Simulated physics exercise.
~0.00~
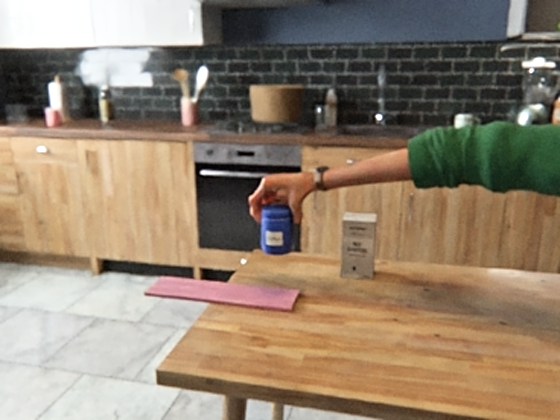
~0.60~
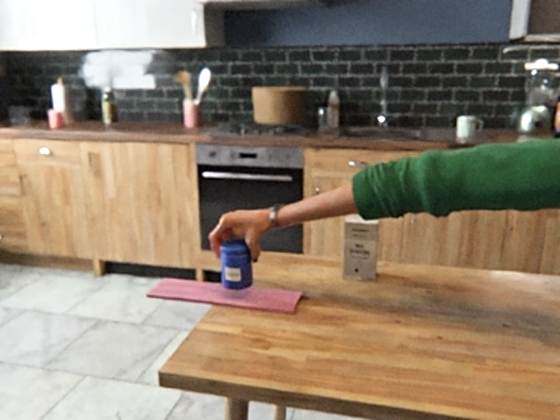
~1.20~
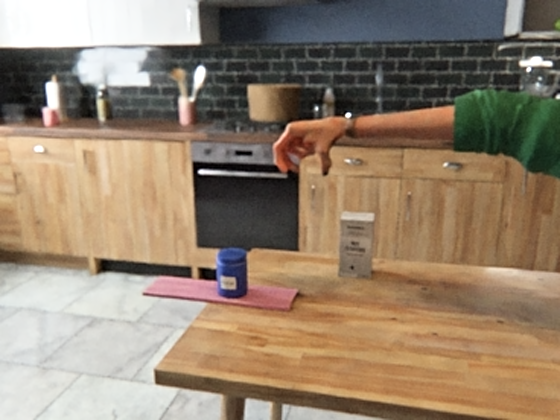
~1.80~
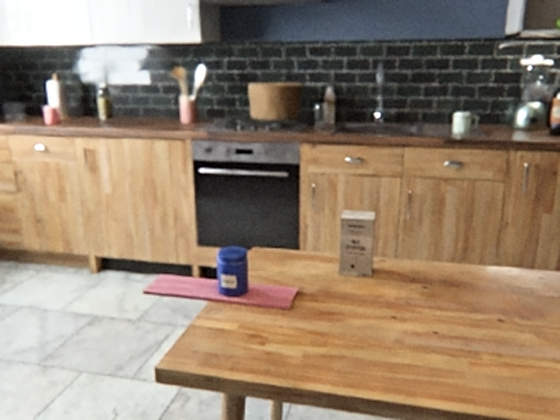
In a kitchen with pale wooden cabinets and dark brick-style tiles, a flat pink board sticks out past the left end of a wooden table, with a small light-coloured carton standing nearby. An arm in a green sleeve reaches in from the right, holding a blue jar above the table's edge. The hand moves the jar left and down onto the pink board. It then lets go, lifts away and draws back to the right. With the arm gone, the jar stands upright on the board, which stays balanced, and the carton remains in its place.
